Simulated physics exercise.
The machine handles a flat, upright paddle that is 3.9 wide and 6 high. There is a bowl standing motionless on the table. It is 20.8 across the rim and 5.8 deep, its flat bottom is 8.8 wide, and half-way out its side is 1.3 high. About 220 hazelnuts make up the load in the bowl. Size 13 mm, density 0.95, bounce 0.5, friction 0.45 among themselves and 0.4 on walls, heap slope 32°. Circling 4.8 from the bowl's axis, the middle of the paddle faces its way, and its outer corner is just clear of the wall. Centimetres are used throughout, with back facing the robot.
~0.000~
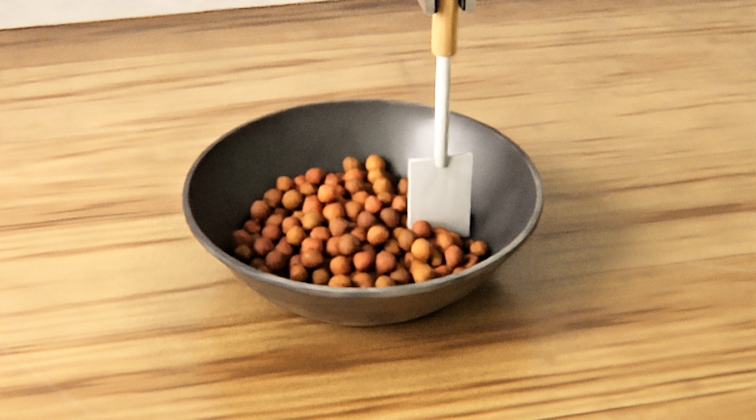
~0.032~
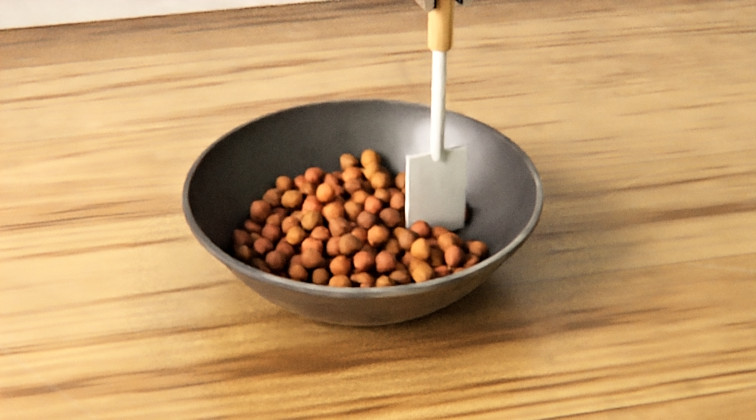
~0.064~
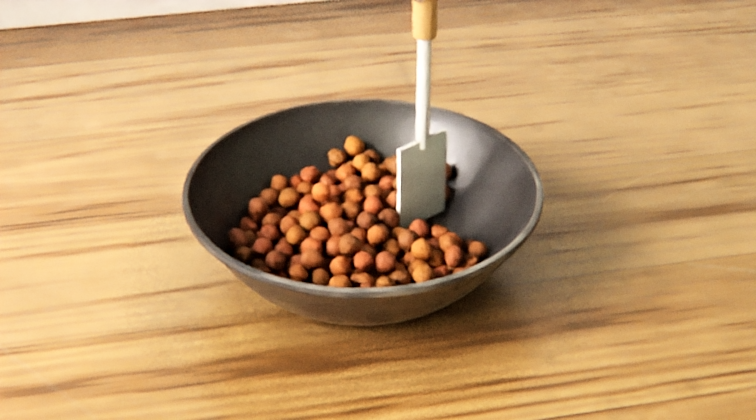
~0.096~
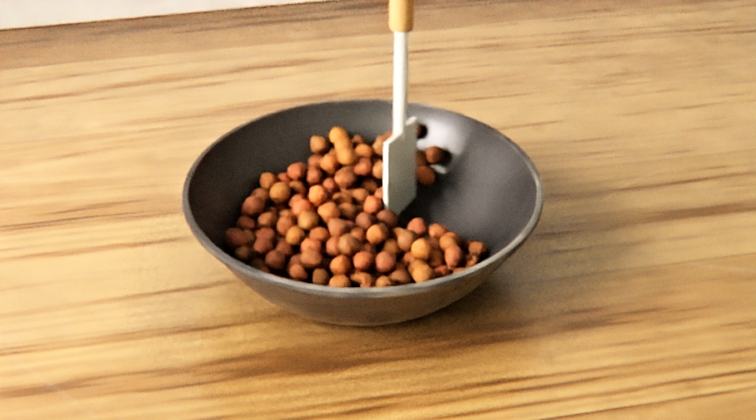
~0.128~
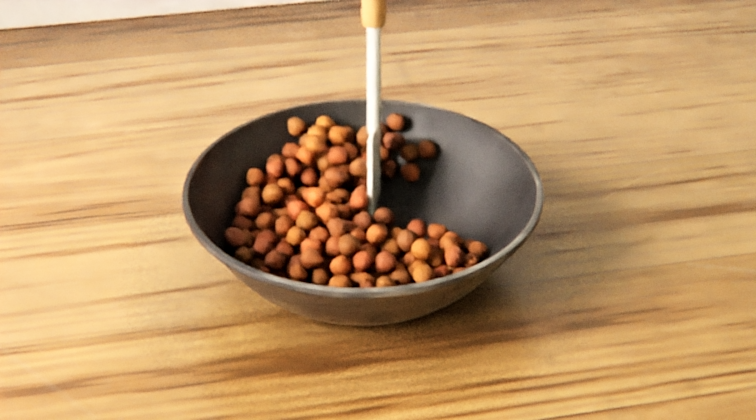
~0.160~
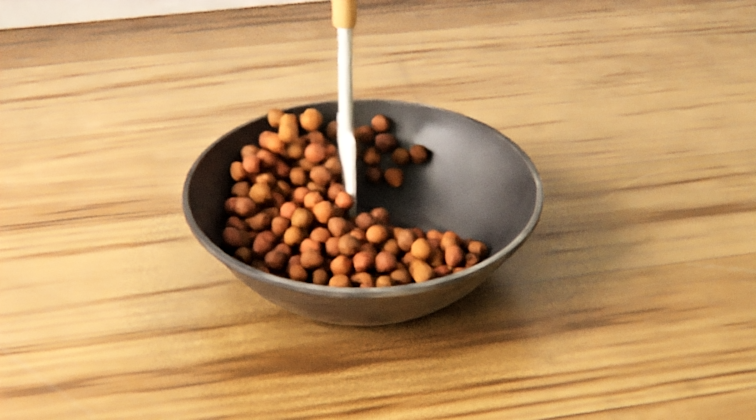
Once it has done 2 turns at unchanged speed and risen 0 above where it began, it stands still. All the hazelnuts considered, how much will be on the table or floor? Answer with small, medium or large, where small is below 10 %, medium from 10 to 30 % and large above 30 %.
It is medium.
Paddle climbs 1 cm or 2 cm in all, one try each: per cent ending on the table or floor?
Near 10 in a hundred, then near 5 in a hundred.
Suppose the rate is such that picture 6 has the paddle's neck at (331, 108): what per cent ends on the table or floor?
Roughly 20 per cent.
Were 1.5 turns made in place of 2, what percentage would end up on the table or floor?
Close to 10 in a hundred.
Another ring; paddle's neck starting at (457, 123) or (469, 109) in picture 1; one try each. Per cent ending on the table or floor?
Roughly 25 % and 20 %.
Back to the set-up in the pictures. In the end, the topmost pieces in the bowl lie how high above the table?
I'd say close to 6.0 centimetres.
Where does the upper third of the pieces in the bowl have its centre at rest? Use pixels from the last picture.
(441, 205).
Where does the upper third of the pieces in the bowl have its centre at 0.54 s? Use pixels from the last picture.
Around (477, 205).
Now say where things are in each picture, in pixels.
The first frame shows paddle neck at (442, 135), 0° round; upper third of the load around (353, 232), from x 240 to 480, top at y 165; 225 in the bowl.
The second frame shows paddle neck at (438, 130), 8° round; upper third of the load around (353, 231), from x 240 to 480, top at y 160.
The third frame shows paddle neck at (423, 118), 28° round; upper third of the load around (354, 219), from x 235 to 480, top at y 145.
The fourth frame shows paddle neck at (401, 109), 49° round; upper third of the load around (345, 205), from x 235 to 480, top at y 130.
The fifth frame shows paddle neck at (374, 105), 70° round; upper third of the load around (327, 195), from x 235 to 480, top at y 120.
The sixth frame shows paddle neck at (346, 105), 91° round; upper third of the load around (310, 178), from x 230 to 480, top at y 115; 225 in the bowl.
By 0.54 s, 337° round, highest piece 8 above the table; 213 in the bowl, 10 on the table or floor, 2 in flight or on the tool.
By 0.92 s, 224° round, highest piece 7 above the table; 198 in the bowl, 21 on the table or floor, 6 in flight or on the tool.
By 1.31 s, 0° round, highest piece 7 above the table; 189 in the bowl, 35 on the table or floor, 1 in flight or on the tool.
By 2.01 s, 0° round, highest piece 6 above the table; 188 in the bowl, 37 on the table or floor.
Final count, 188 in the bowl, 37 on the table or floor. That is 16 % on the table or floor.
